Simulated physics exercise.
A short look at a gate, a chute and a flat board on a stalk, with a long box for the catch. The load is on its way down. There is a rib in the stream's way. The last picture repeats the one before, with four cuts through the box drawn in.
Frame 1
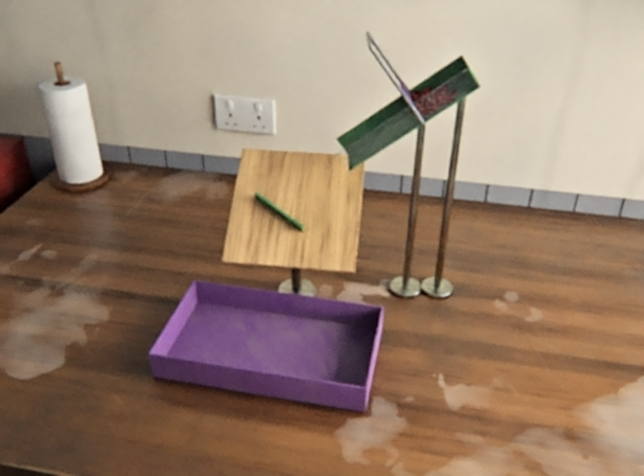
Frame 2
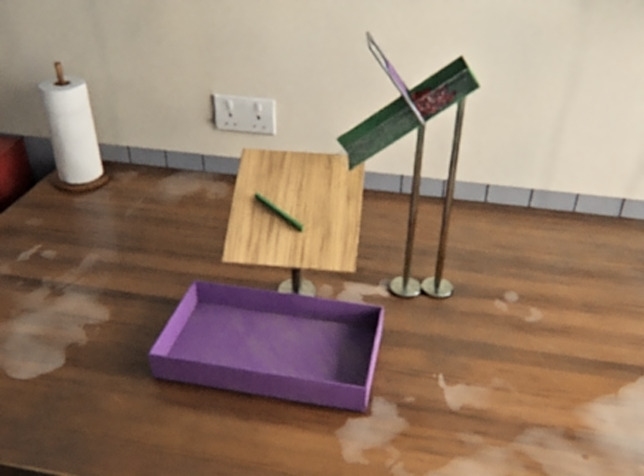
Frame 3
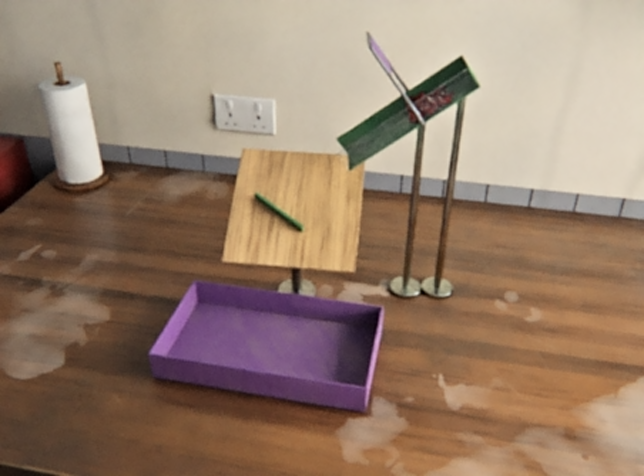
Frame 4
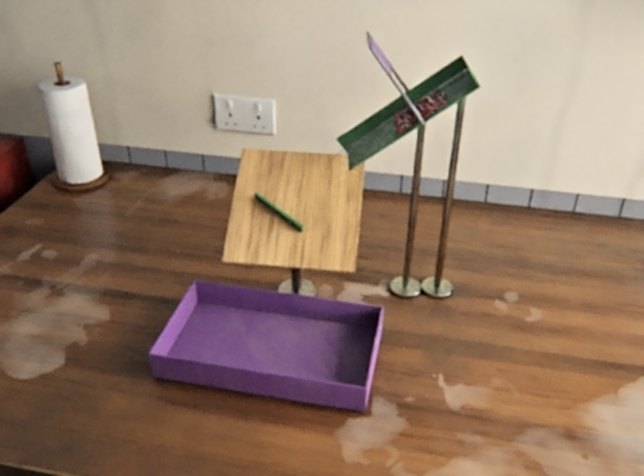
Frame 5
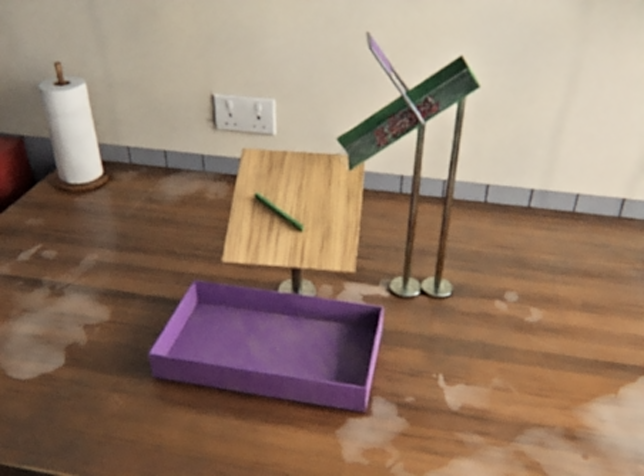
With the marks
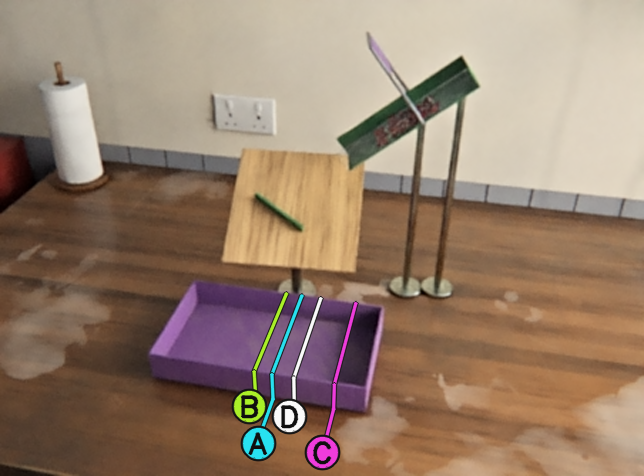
A purple box sat empty on a wooden table below a tilted board with a green rib, while dark red beans slipped past a raised gate and slid partway down a sloping green chute.
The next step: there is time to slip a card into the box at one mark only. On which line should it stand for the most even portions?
I would pick line D.
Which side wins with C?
The left side.
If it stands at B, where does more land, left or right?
More lands on the right.
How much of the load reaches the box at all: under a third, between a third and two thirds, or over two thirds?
About that: Between a third and two thirds.
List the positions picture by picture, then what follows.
In the first picture, load behind the gate at (426, 98), kidney beans; lip of the chute at (349, 163), sloping fairly steeply.
In the second picture, middle of the board at (296, 207), tilted fairly steeply; middle of its low edge at (288, 266); of its high edge at (303, 152).
In the third picture, front corners of the box at (149, 353) and (366, 388), empty; front of the load at (412, 121).
In the fourth picture, middle of the load at (417, 114); its front at (399, 130), about a quarter of the way to the lip; rib from (255, 193) to (302, 226).
In the fifth picture, middle of the load at (408, 120); its front at (380, 144), about half of the way to the lip.
On the marked copy, line A crosses the front rim at (272, 373); line B crosses the front rim at (254, 370); line C crosses the front rim at (334, 383); line D crosses the front rim at (294, 376).
For line A, of what is caught, a small part on the left of the divider, most on the right.
For line B, of what is caught, a small part on the left of the divider, nearly all on the right.
For line C, of what is caught, all on the left of the divider, none on the right.
For line D, of what is caught, about half on the left of the divider, about half on the right.
